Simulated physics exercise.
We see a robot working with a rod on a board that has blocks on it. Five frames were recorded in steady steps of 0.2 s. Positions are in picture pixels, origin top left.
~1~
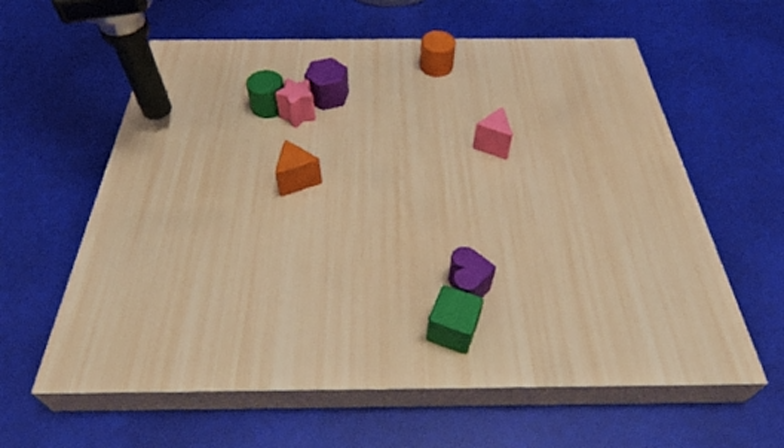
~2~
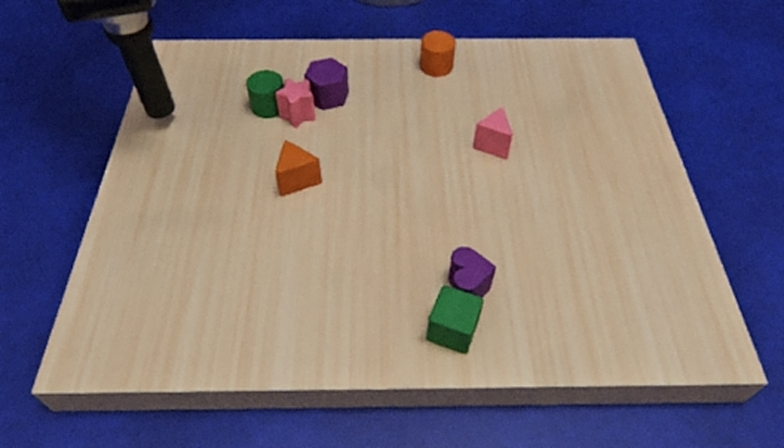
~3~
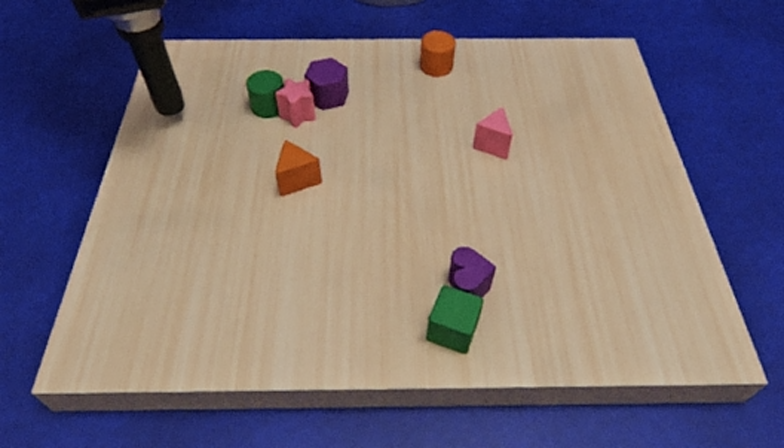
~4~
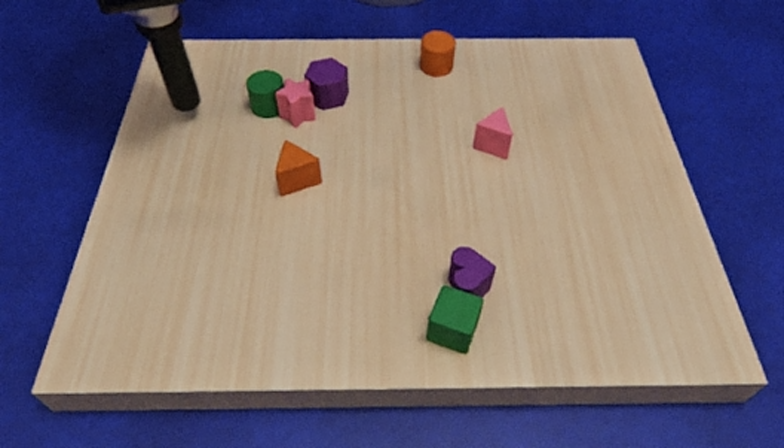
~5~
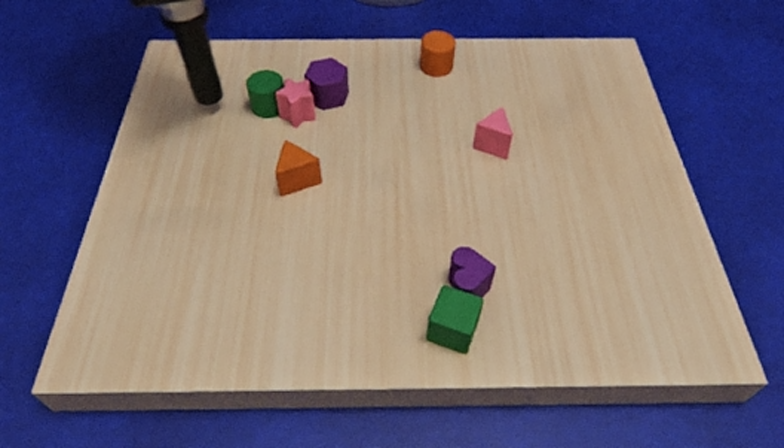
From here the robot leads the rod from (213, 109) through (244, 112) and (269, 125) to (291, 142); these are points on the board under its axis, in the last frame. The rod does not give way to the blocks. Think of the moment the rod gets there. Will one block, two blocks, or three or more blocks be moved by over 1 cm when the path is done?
I'd say two blocks get shifted by more than about 1 cm.
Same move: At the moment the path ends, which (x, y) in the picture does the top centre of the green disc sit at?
The spot you're after is about (290, 83) in the image.
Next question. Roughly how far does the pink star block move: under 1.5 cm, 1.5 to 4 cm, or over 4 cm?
The middle band: 1.5 to 4 cm.
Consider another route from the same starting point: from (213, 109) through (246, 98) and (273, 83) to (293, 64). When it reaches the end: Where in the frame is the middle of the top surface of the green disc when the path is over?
In the picture, that point is around (284, 76).
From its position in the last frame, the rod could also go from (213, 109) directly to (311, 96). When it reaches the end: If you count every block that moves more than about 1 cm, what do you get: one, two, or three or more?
Three or more blocks.
What follows on the original path. One third of the way, rod (242, 101); green disc (272, 81); pink star block (300, 90).
Two thirds of the way, rod (267, 113); green disc (290, 83); pink star block (315, 96).
At the end, rod (289, 130); green disc (290, 83); orange triangle unmoved; pink star block (315, 96).
